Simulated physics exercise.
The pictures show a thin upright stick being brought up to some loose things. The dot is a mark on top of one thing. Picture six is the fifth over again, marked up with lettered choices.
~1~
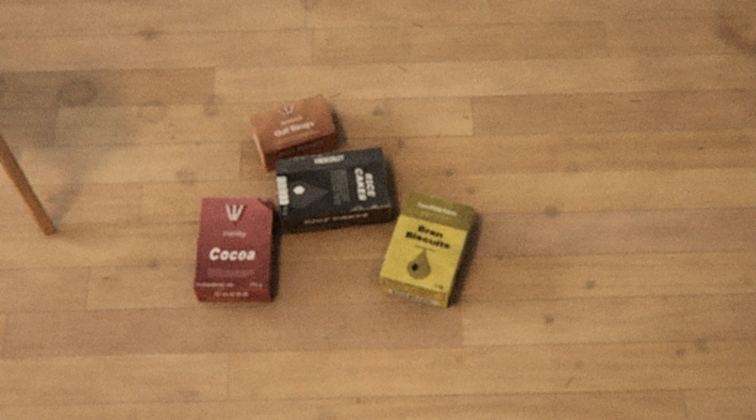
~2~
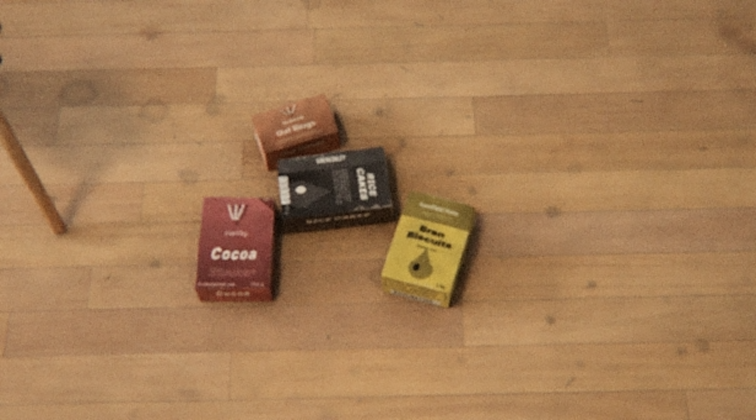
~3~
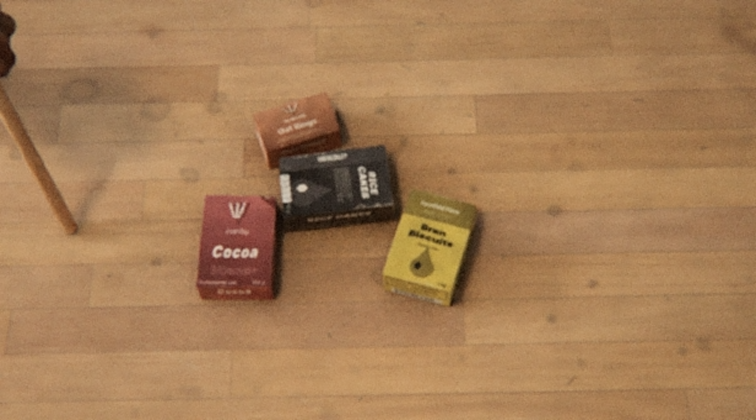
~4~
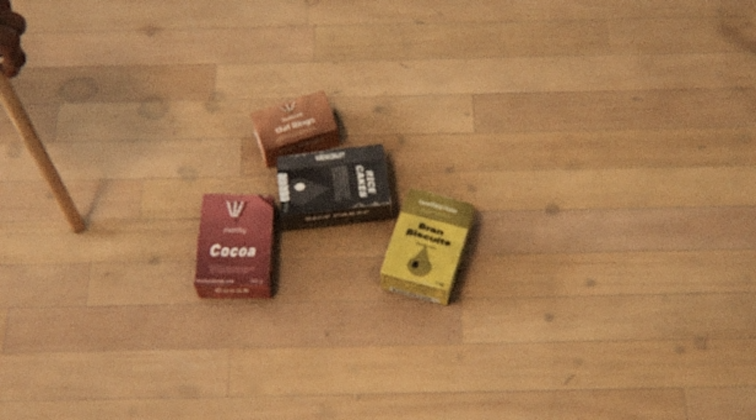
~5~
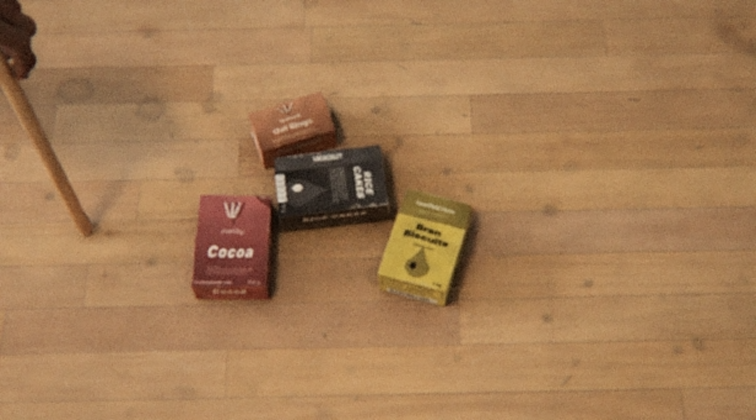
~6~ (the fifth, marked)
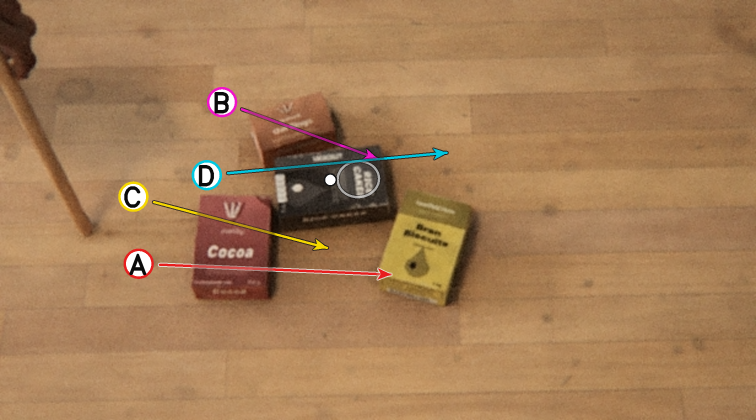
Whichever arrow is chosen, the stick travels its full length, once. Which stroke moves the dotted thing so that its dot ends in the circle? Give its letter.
With C the dot lies in the ring.
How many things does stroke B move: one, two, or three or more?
In all, two.
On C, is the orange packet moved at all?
No.
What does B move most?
It is the orange packet.
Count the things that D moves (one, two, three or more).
Three or more.
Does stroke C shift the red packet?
Yes.
On the marked copy, A from (160, 265) to (391, 275); B from (242, 109) to (377, 159); C from (154, 202) to (327, 248); D from (228, 173) to (447, 153); the ring at (359, 179); the white dot at (331, 180).
Taking C. A third of the way, foot of the stick (216, 219); black packet (344, 189); red packet (247, 255).
Two thirds of the way, foot of the stick (279, 236); black packet (349, 190); red packet (272, 280).
When it is over, foot of the stick (327, 249); black packet (359, 189); red packet (282, 291); the dot on the black packet is in the ring.
As for the rest, A leaves the dotted thing at (382, 138); B leaves the dotted thing at (342, 228); D leaves the dotted thing at (411, 209).
